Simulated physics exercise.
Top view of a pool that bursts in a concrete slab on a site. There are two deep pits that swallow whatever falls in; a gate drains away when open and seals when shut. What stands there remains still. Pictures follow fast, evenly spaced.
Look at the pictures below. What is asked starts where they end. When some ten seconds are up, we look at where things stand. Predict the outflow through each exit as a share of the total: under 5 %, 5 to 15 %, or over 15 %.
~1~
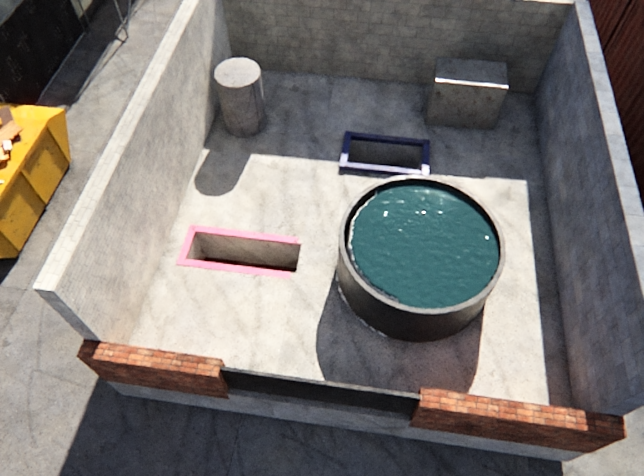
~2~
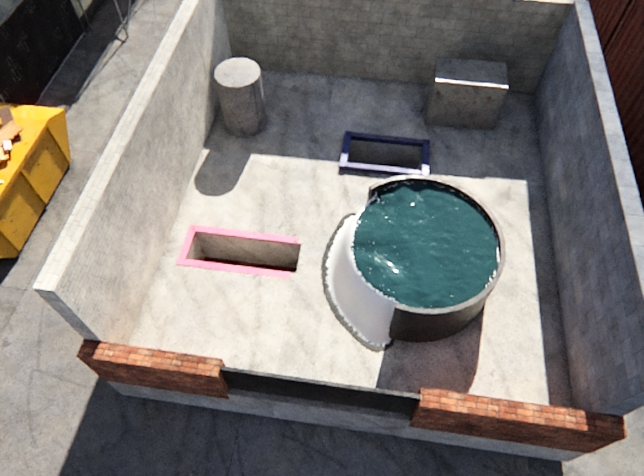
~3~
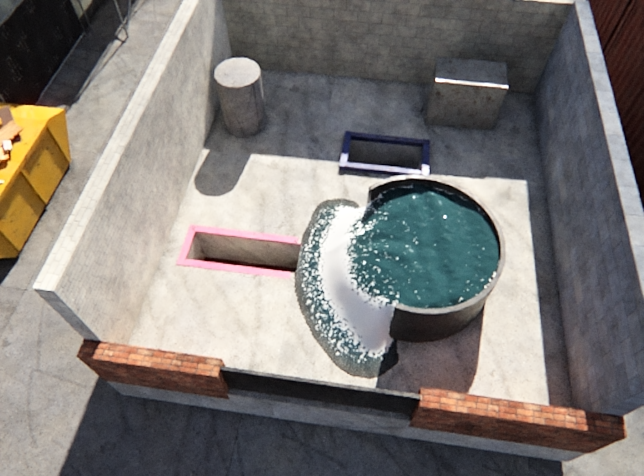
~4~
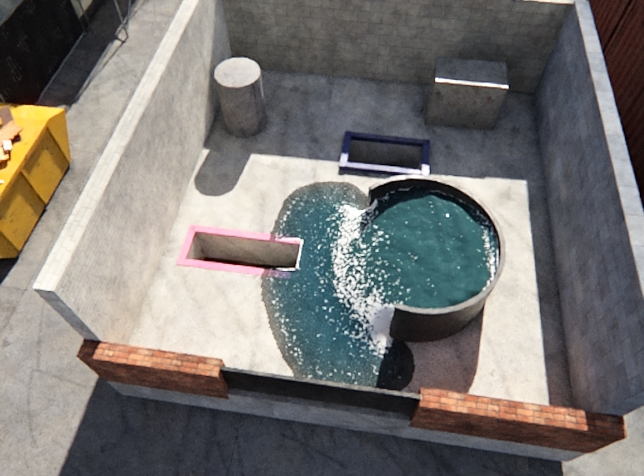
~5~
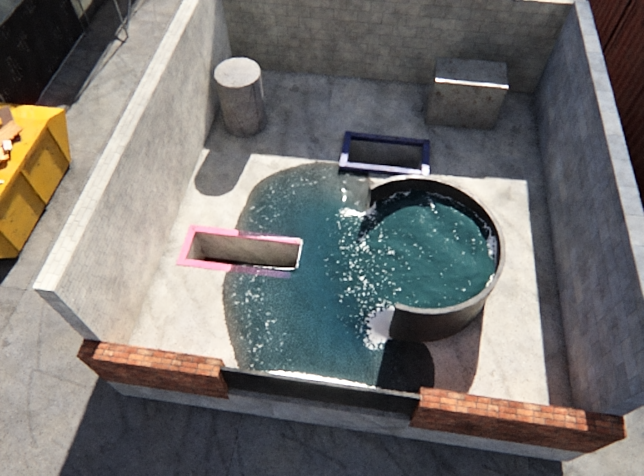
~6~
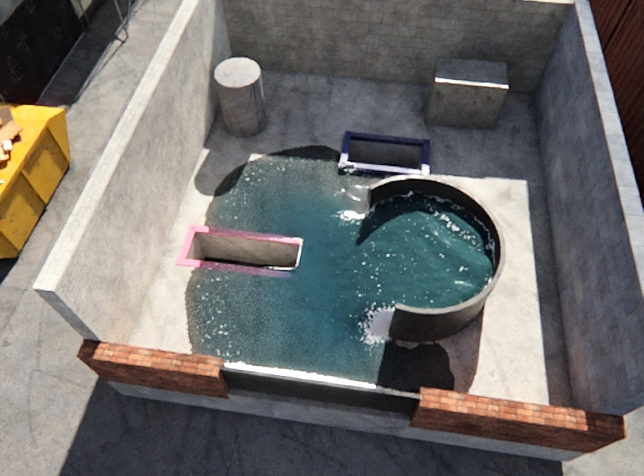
Prediction: The gate passes under 5 %; the pink pit passes over 15 %; the blue pit passes under 5 %.
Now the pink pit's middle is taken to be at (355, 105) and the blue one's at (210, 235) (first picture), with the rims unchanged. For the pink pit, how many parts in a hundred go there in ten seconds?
Result - pink pit, 15 in a hundred.
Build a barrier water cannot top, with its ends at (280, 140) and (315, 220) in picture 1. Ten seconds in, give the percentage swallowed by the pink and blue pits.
Shares in percent - pink: 65; blue: 0.
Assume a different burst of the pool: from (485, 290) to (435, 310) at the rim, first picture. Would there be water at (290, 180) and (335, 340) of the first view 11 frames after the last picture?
Unsoaked, then soaked.
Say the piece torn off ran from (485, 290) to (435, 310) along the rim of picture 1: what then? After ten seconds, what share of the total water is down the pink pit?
The pink pit gets 14 per cent.
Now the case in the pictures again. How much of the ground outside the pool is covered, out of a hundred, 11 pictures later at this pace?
About 55 %.
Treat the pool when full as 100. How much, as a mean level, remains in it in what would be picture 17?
Some 24 per cent.
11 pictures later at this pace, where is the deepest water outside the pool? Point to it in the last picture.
Somewhere around pixel (123, 361).
A moment on, water covers 50 % of the floor; the gate 0 %, the pink pit 10 %, the blue pit 0 %.
Next, water covers 55 % of the floor; the gate 0 %, the pink pit 19 %, the blue pit 0 %.
Then, water covers 60 % of the floor; the gate 0 %, the pink pit 33 %, the blue pit 0 %.
Later, water covers 85 % of the floor; the gate 0 %, the pink pit 48 %, the blue pit 1 %.
In the end, water covers 100 % of the floor; the gate 0 %, the pink pit 57 %, the blue pit 1 %.
